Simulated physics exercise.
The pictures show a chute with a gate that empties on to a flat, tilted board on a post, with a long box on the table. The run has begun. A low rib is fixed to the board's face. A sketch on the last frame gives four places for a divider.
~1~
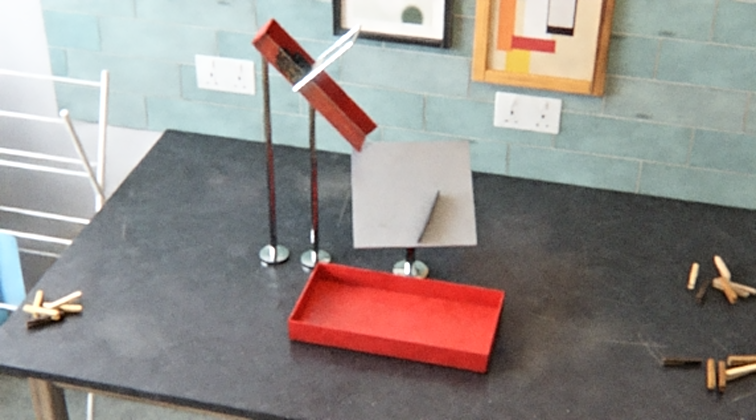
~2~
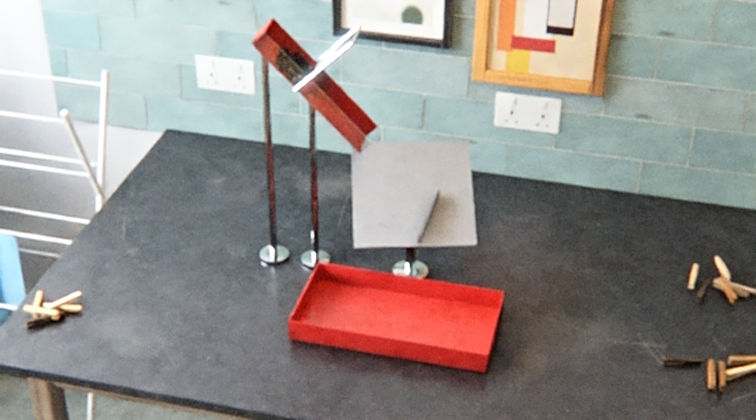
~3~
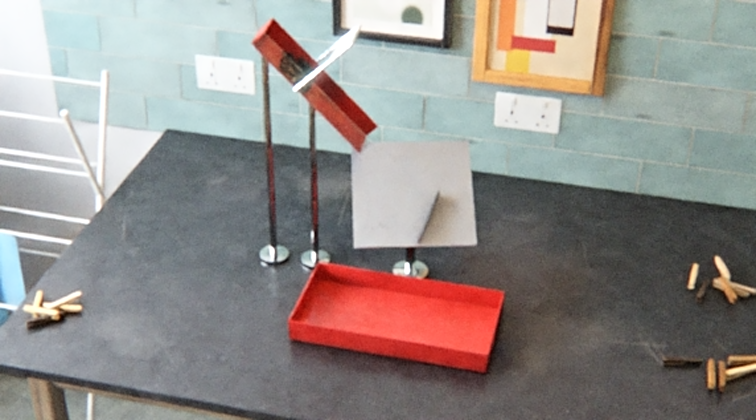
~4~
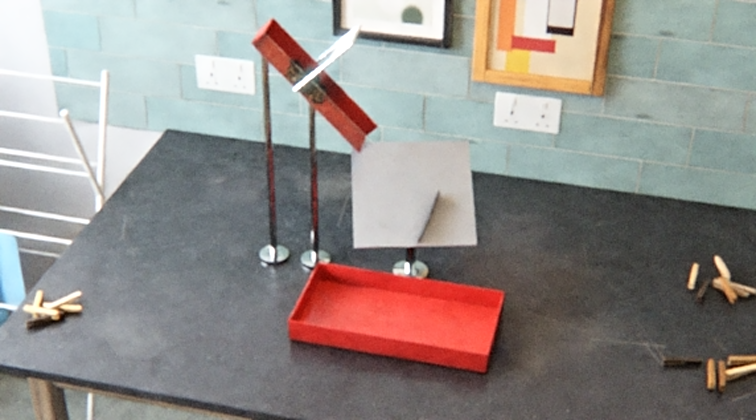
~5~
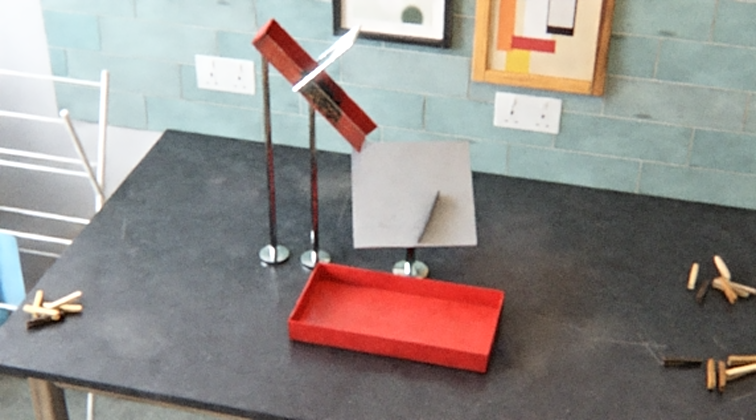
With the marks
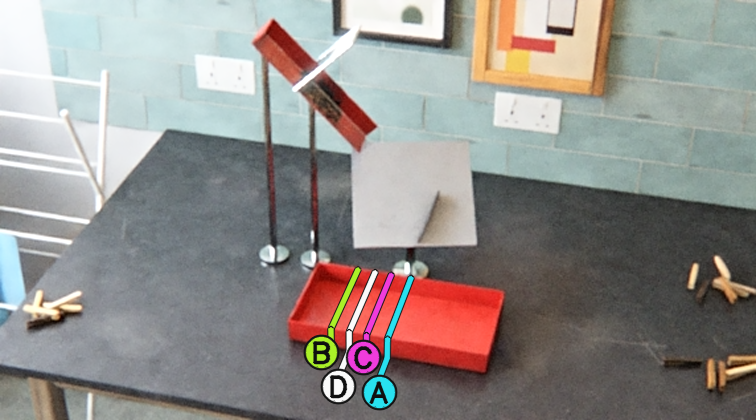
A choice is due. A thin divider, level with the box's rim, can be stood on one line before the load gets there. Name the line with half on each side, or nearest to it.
Go for A.
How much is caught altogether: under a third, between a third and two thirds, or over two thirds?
About that: Over two thirds.
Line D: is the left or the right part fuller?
The right side.
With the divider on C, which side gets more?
Right.
On the marked copy, line A crosses the front rim at (387, 337); line B crosses the front rim at (331, 328); line C crosses the front rim at (366, 334); line D crosses the front rim at (349, 331).
For line A, of what is caught, about half on the left of the divider, about half on the right.
For line B, of what is caught, none on the left of the divider, all on the right.
For line C, of what is caught, a stray few on the left of the divider, nearly all on the right.
For line D, of what is caught, none on the left of the divider, all on the right.
